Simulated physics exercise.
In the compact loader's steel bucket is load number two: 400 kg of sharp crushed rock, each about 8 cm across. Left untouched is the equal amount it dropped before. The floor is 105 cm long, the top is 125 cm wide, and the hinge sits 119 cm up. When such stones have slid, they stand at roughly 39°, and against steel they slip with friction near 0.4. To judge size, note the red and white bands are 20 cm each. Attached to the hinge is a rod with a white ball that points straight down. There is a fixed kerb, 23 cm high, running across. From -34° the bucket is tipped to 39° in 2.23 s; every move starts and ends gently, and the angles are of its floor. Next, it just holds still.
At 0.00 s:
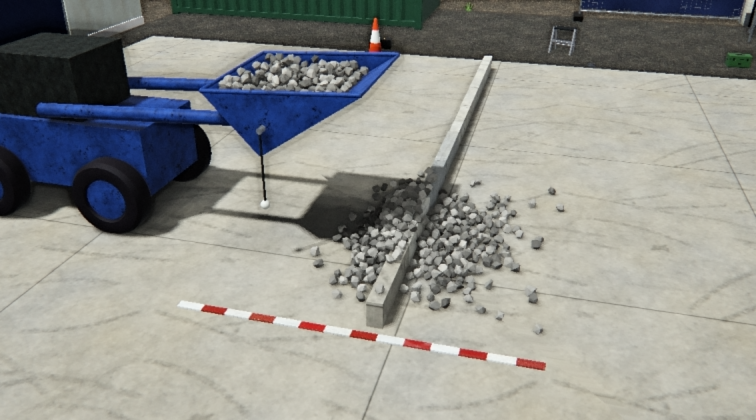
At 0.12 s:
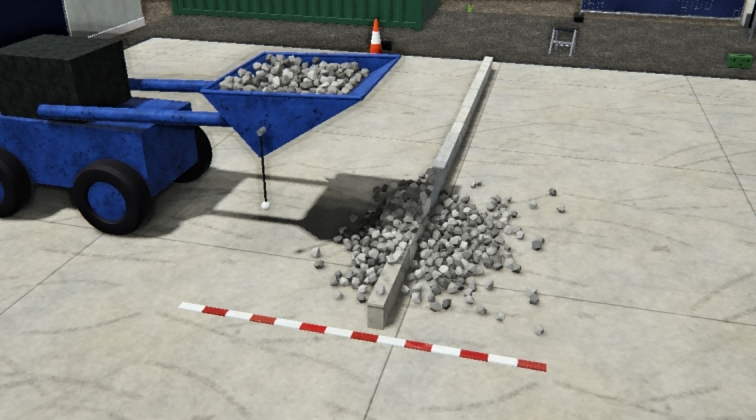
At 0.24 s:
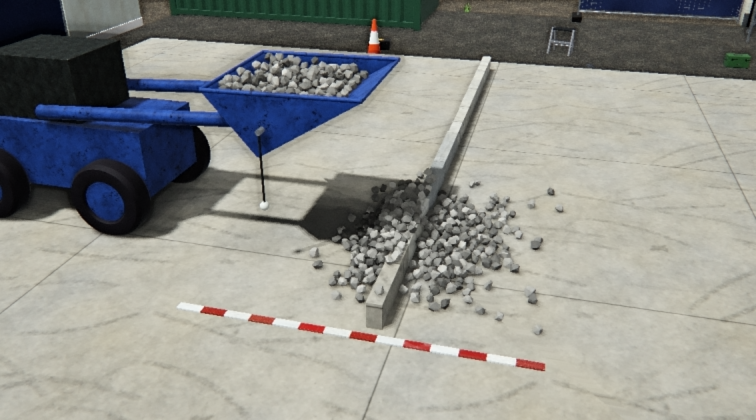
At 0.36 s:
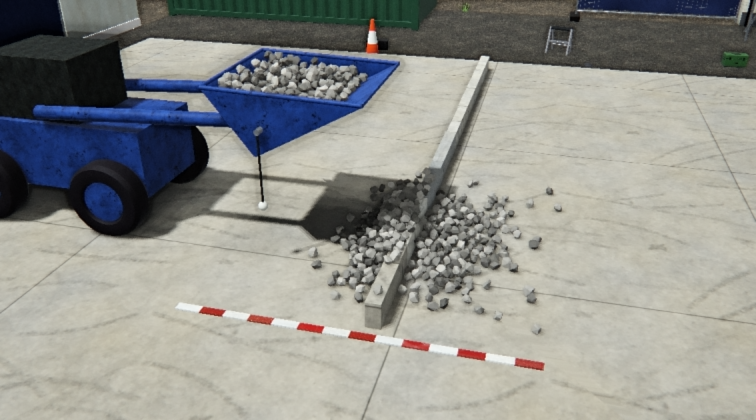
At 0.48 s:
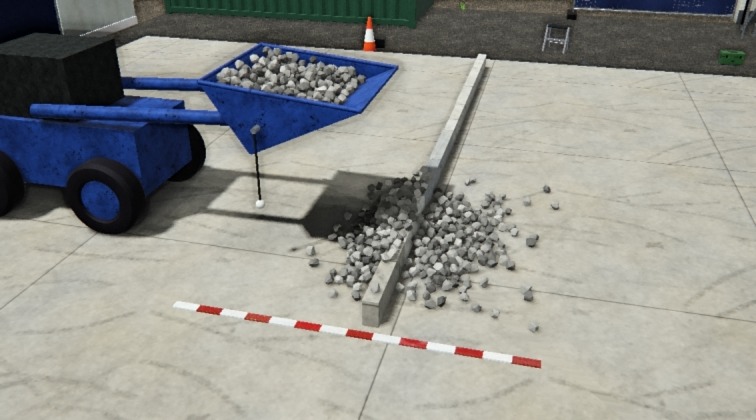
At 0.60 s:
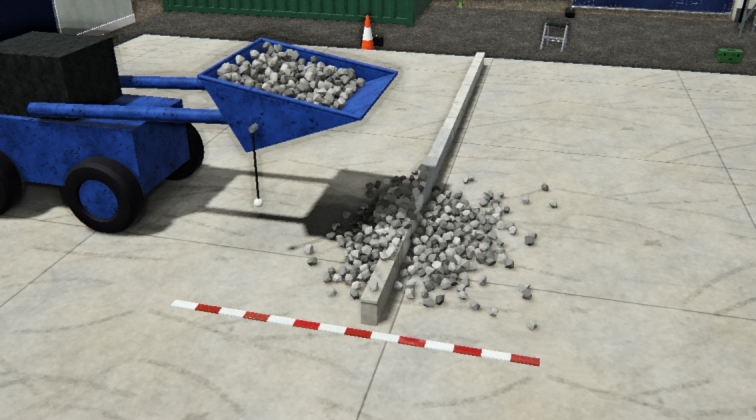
The blue loader's bucket, full of grey stones, stayed still at first and then slowly tilted a little forward to the right, its stones shifting slightly, near a scattered stone pile lying across a long kerb.
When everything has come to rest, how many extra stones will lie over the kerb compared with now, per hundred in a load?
About 9 per hundred.
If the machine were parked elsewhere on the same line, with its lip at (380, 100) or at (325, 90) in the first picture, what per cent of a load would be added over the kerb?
Case one about 25 %, case two about 0 %.
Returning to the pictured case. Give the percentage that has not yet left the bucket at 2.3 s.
Close to 45 in a hundred.
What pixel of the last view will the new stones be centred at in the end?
Centre at roughly (367, 214).
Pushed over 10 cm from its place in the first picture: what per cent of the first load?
0 per cent.
After 1.7 s the floor is at 28°; in per cent of one load, 100 in the bucket, 58 on this side of the kerb, 42 over the kerb; the foremost stones are at (534, 241).
After 2.3 s the floor is at 39°; in per cent of one load, 43 in the bucket, 115 on this side of the kerb, 42 over the kerb; the foremost stones are at (534, 241).
After 2.7 s the floor is at 39°; in per cent of one load, 10 in the bucket, 144 on this side of the kerb, 47 over the kerb; the foremost stones are at (534, 241).
After 5.4 s the floor is at 39°; in per cent of one load, 0 in the bucket, 149 on this side of the kerb, 51 over the kerb; the foremost stones are at (534, 241). Net gain over the kerb, 9.
